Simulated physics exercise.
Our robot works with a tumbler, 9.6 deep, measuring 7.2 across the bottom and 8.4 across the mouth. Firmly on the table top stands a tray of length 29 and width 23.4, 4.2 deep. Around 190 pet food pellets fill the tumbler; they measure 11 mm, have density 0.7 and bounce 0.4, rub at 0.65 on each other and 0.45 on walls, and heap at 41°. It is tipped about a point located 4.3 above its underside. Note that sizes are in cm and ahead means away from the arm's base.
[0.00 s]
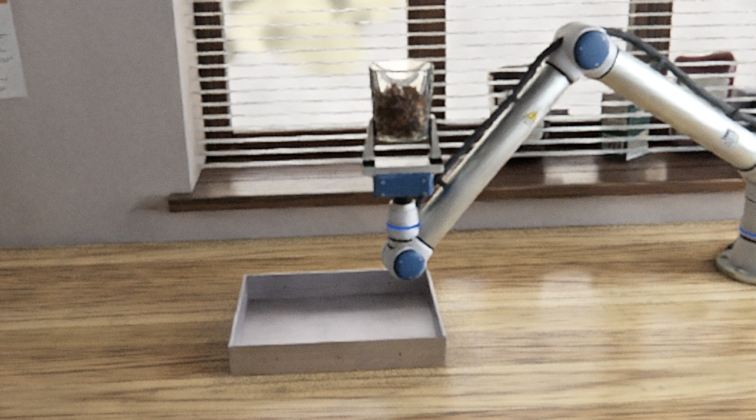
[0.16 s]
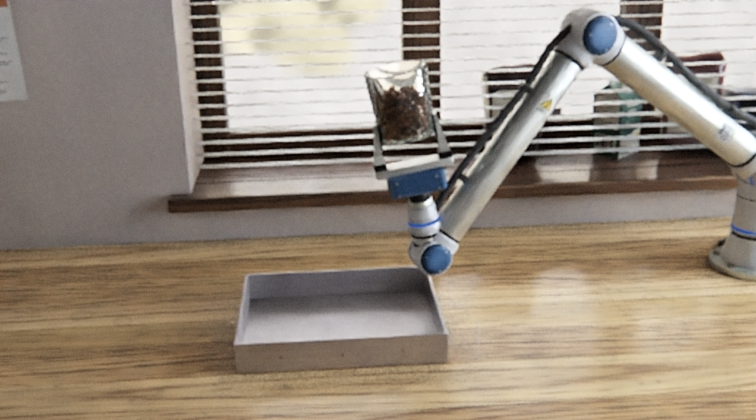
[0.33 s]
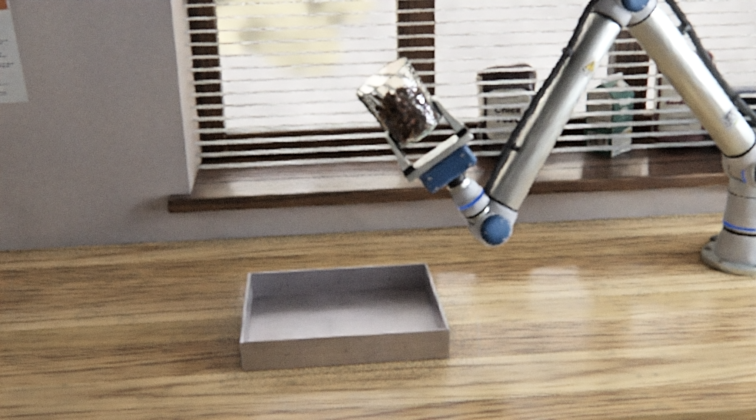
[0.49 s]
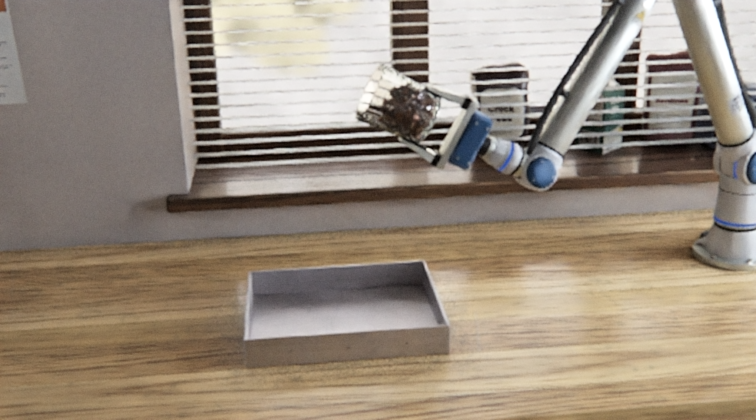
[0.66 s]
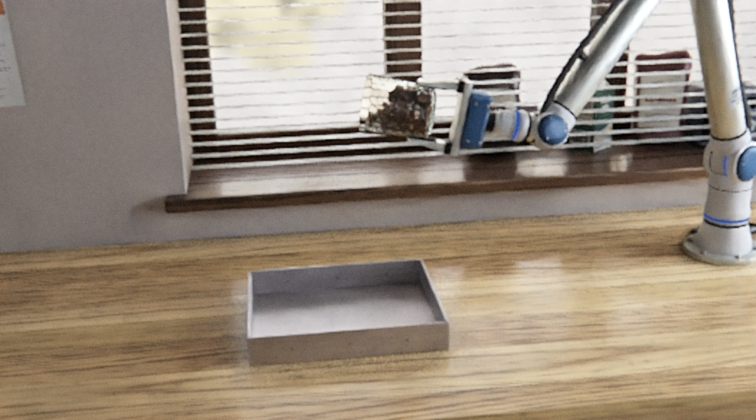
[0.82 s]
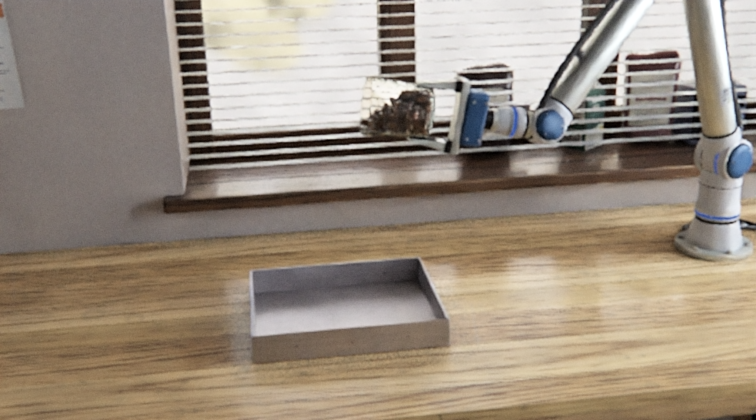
On a wooden table by a window with blinds, a robot arm held a clear tumbler of brown pellets upright above a grey tray, then tilted it left until it lay nearly sideways.
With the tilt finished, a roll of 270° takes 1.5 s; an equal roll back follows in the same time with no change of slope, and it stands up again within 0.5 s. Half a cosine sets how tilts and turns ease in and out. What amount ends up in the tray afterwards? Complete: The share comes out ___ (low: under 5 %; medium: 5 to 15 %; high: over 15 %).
The share comes out high.
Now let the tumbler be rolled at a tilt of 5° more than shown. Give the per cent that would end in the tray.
Estimate: Close to 45 %.
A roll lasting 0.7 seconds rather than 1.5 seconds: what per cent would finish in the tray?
Then roughly 20 per cent.
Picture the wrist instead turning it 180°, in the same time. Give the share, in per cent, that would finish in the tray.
I'd expect some 20 per cent.
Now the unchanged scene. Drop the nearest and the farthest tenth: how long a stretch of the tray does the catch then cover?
The stretch runs close to 12 cm along the tray.
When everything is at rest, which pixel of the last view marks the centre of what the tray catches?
I'd place it near (327, 316) in the last picture.
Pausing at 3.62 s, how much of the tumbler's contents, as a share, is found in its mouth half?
Near 40 per cent lies in the mouth half.
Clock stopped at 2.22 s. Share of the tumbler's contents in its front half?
Around 70 percent.
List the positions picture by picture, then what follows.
In the first frame, tumbler middle at (401, 102), upright; upper third of the load around (400, 100), from x 375 to 425, top at y 90; 190 in the tumbler.
In the second frame, tumbler middle at (402, 104), tipped 10°; upper third of the load around (404, 101), from x 375 to 430, top at y 90.
In the third frame, tumbler middle at (401, 105), tipped 34°; upper third of the load around (408, 102), from x 380 to 435, top at y 90.
In the fourth frame, tumbler middle at (400, 106), tipped 62°; upper third of the load around (411, 98), from x 380 to 435, top at y 85.
In the fifth frame, tumbler middle at (399, 108), tipped 78°; upper third of the load around (410, 98), from x 375 to 430, top at y 90.
In the sixth frame, tumbler middle at (398, 109), tipped 80°; upper third of the load around (413, 101), from x 365 to 430, top at y 90; 190 in the tumbler.
After 2.22 s, tipped 80°, highest piece 37 above the table; 162 in the tumbler, 22 in the tray, 6 in flight or on a rim.
After 3.62 s, tipped 80°, highest piece 37 above the table; 143 in the tumbler, 46 in the tray, 1 in flight or on a rim.
After 4.52 s, upright, highest piece 37 above the table; 135 in the tumbler, 55 in the tray.
After 5.22 s, upright, highest piece 37 above the table; 135 in the tumbler, 55 in the tray.
At rest, 135 in the tumbler, 55 in the tray. That is 29 % in the tray.
